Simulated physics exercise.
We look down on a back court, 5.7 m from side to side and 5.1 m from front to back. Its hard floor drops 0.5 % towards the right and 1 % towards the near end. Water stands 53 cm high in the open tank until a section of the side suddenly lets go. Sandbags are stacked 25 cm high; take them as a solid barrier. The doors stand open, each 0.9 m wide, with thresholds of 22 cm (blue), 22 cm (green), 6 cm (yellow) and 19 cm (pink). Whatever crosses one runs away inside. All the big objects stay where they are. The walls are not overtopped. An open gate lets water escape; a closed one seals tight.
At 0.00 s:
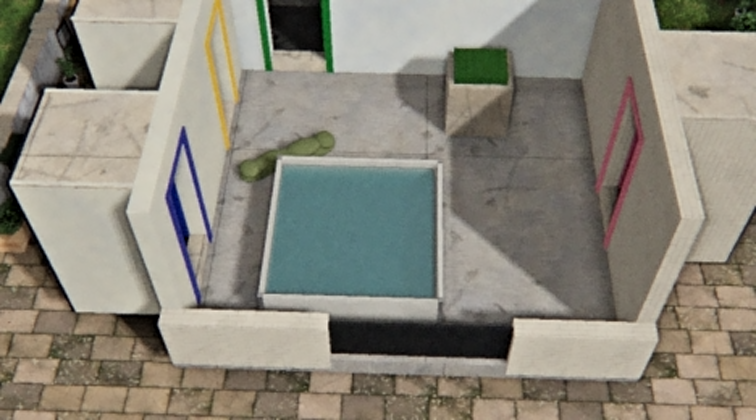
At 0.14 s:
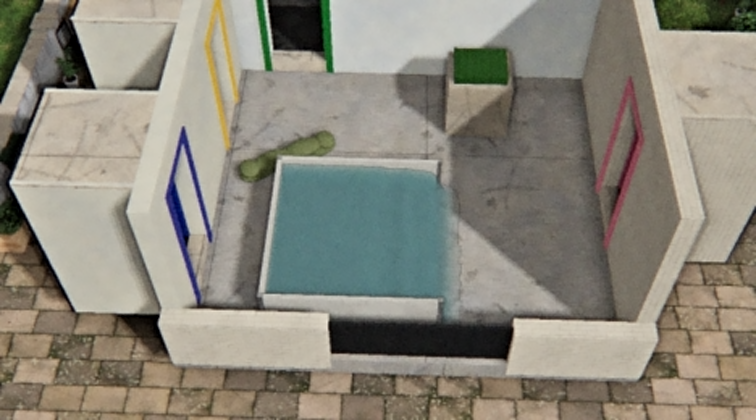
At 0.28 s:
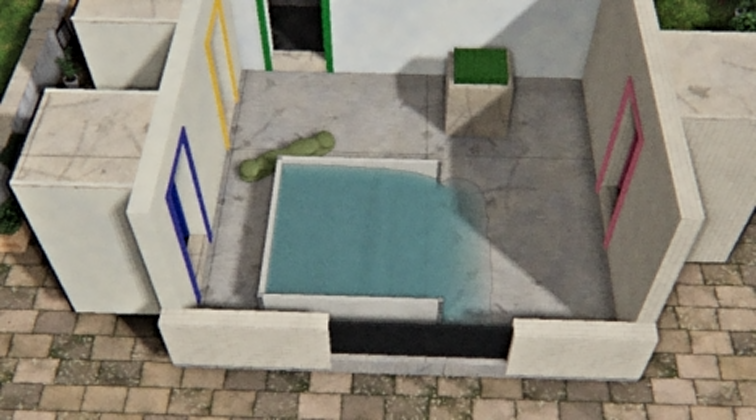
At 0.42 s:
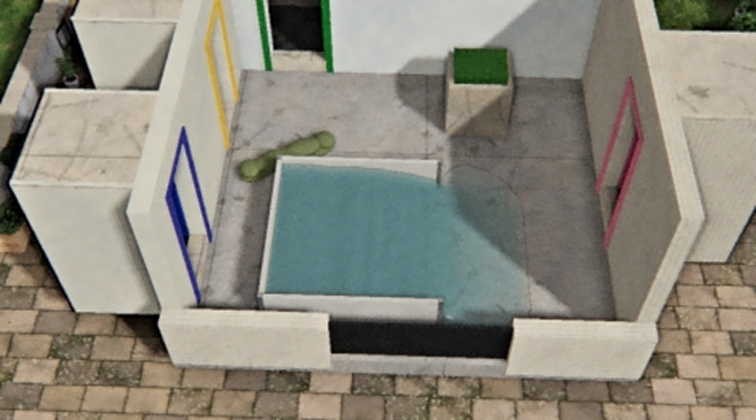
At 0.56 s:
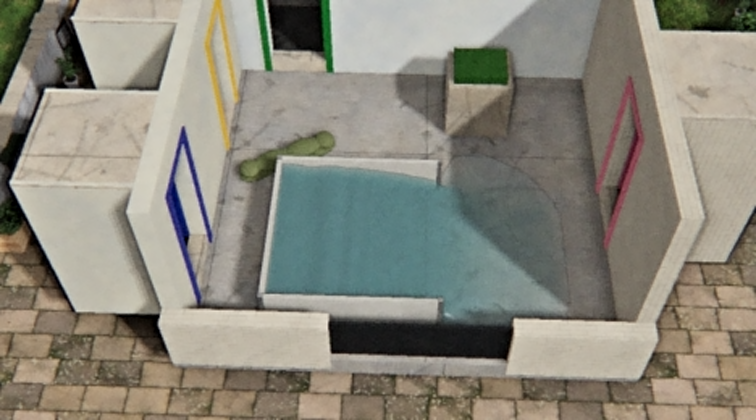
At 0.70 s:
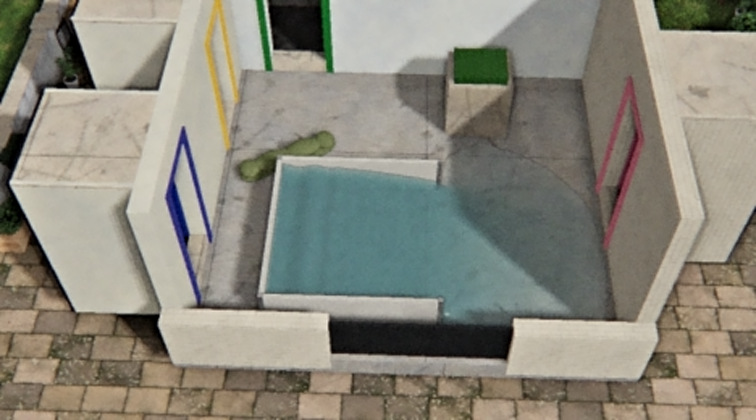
Water in a white-walled open tank pours out its right side and spreads across the grey floor.
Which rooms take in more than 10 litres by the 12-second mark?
The water let in: At the blue door it stays under the limit; at the green door it keeps below the limit; at the yellow door it exceeds the limit; at the pink door it goes over the limit.
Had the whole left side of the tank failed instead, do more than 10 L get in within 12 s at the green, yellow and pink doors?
Then: Green under, yellow not over, pink not over.
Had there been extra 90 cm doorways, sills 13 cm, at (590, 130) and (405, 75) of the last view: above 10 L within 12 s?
In that order: Above, under.
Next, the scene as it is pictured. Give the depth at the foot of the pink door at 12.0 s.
Roughly 11.0 cm deep.
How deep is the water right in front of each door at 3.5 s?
In cm: Blue 0, green 0, yellow 0, pink 25.
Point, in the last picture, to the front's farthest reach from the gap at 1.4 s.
Near (587, 137).
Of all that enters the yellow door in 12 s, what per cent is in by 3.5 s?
Some 0 per cent by then.
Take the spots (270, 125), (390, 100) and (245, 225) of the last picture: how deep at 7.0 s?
About 6, 4 and 5 cm.
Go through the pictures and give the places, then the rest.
The first frame shows still water, 53 cm deep, in the open tank at (355, 228).
In the second frame, water pours out at (436, 244) and has run 1.2 m, to a hidden place; typically 10 cm deep outside, 53 cm at the open tank's back.
In the third frame, the front is at a hidden place, 1.4 m from the gap at (436, 246); 1.5 m2 of floor is under water; 53 cm left at the back of the open tank.
In the fourth frame, water pours out at (436, 247) and has run 1.7 m, to a hidden place; typically 8 cm deep outside, 53 cm at the open tank's back.
In the fifth frame, water pours out at (436, 248) and has run 2.0 m, to a hidden place; typically 7 cm deep outside, 53 cm at the open tank's back.
In the sixth frame, the front is at (599, 312), 2.4 m from the gap at (436, 248); 6.4 m2 of floor is under water; 50 cm left at the back of the open tank.
After 1.4 s water covers 40 % of the floor and is deepest (41 cm) near (604, 352); blue door not reached, green door not reached, yellow door not reached, pink door 30 cm at the sill, 10 L in.
After 2.2 s water covers 40 % of the floor and is deepest (44 cm) near (616, 340); blue door not reached, green door not reached, yellow door not reached, pink door 33 cm at the sill, 47 L in.
After 3.5 s water covers 50 % of the floor and is deepest (32 cm) near (580, 88); blue door not reached, green door not reached, yellow door not reached, pink door 25 cm at the sill, 106 L in.
After 7.0 s water covers 95 % of the floor and is deepest (16 cm) near (606, 272); blue door 4 cm at the sill, 0 L in, green door 3 cm at the sill, 0 L in, yellow door 14 cm at the sill, 37 L in, pink door 15 cm at the sill, 115 L in.
After 12.0 s water covers 95 % of the floor and is deepest (16 cm) near (193, 338); blue door 11 cm at the sill, 0 L in, green door 6 cm at the sill, 0 L in, yellow door 8 cm at the sill, 106 L in, pink door 11 cm at the sill, 115 L in.
